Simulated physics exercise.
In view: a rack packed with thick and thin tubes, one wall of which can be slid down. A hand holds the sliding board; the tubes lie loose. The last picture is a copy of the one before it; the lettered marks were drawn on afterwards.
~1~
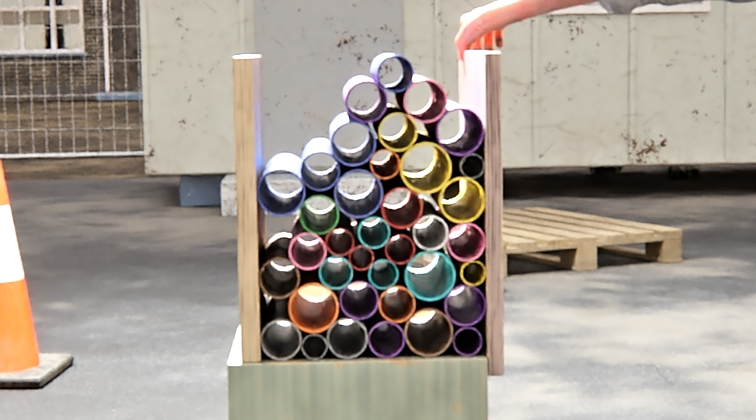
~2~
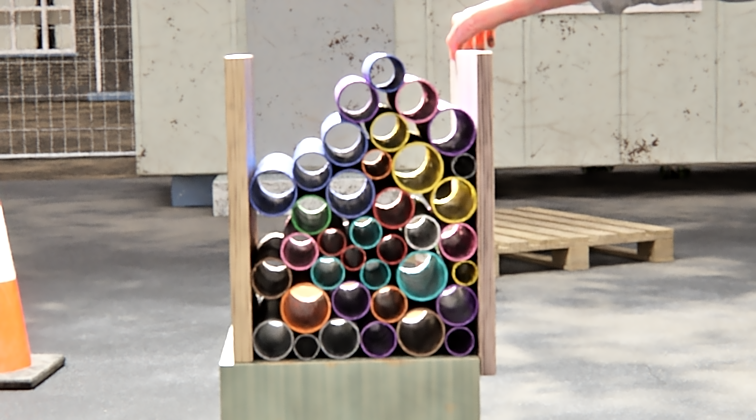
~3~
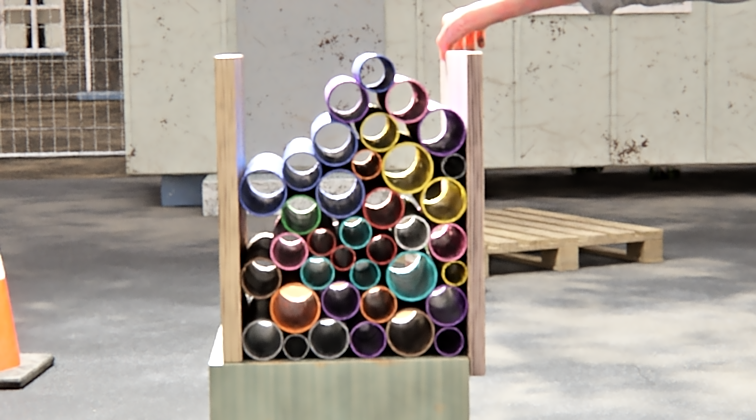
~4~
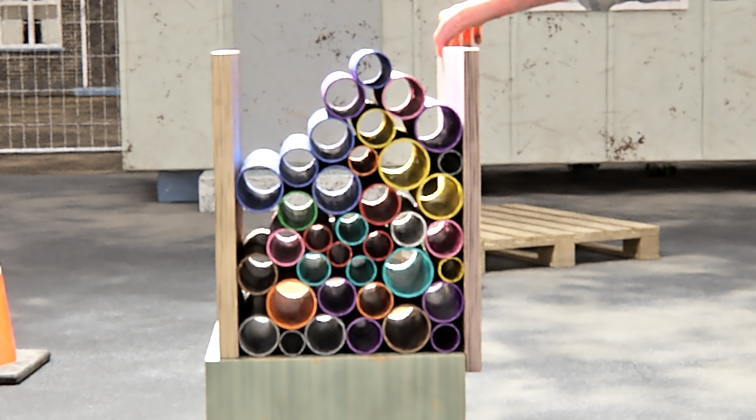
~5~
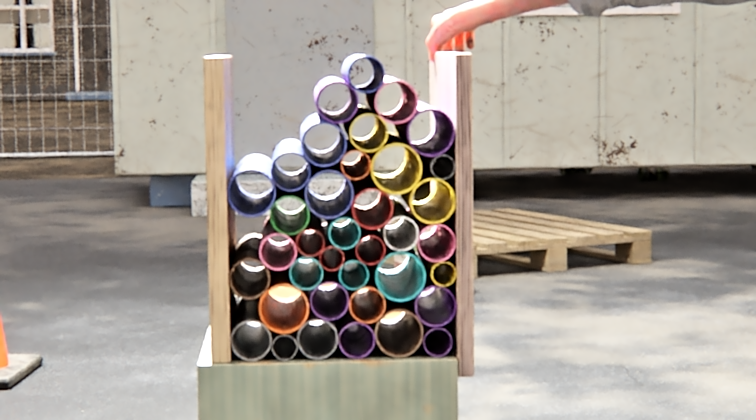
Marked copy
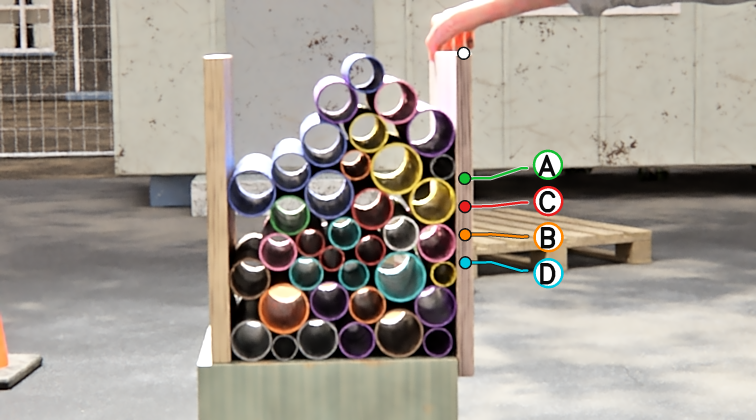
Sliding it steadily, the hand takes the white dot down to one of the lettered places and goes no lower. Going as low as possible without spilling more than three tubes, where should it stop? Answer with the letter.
The lowest mark that will do is A.
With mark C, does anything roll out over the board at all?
Yes, at C.
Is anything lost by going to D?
Yes, at D.
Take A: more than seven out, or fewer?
At A, fewer than seven.
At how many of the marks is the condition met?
One of them.
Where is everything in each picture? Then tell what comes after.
In the first frame, side board (479, 201); a grey tube (281, 340); a purple tube (468, 342).
In the second frame, a purple tube (460, 341); a purple tube (351, 300).
In the third frame, a pink tube (448, 242); a yellow tube (444, 200).
In the fourth frame, a blue tube (337, 190); a blue tube (298, 167).
In the fifth frame, a purple tube (338, 103); side board (450, 202); a grey tube (251, 341).
On the marked copy, A at (464, 179); B at (465, 235); C at (465, 206); D at (465, 263); the white dot at (463, 53).
Following A. Soon after the start, top of the board (455, 111).
Later, top of the board (456, 176).
In the end, top of the board (456, 178), none out over the board.
As for the rest, B more than three out over the board; C four out over the board; D more than three out over the board.
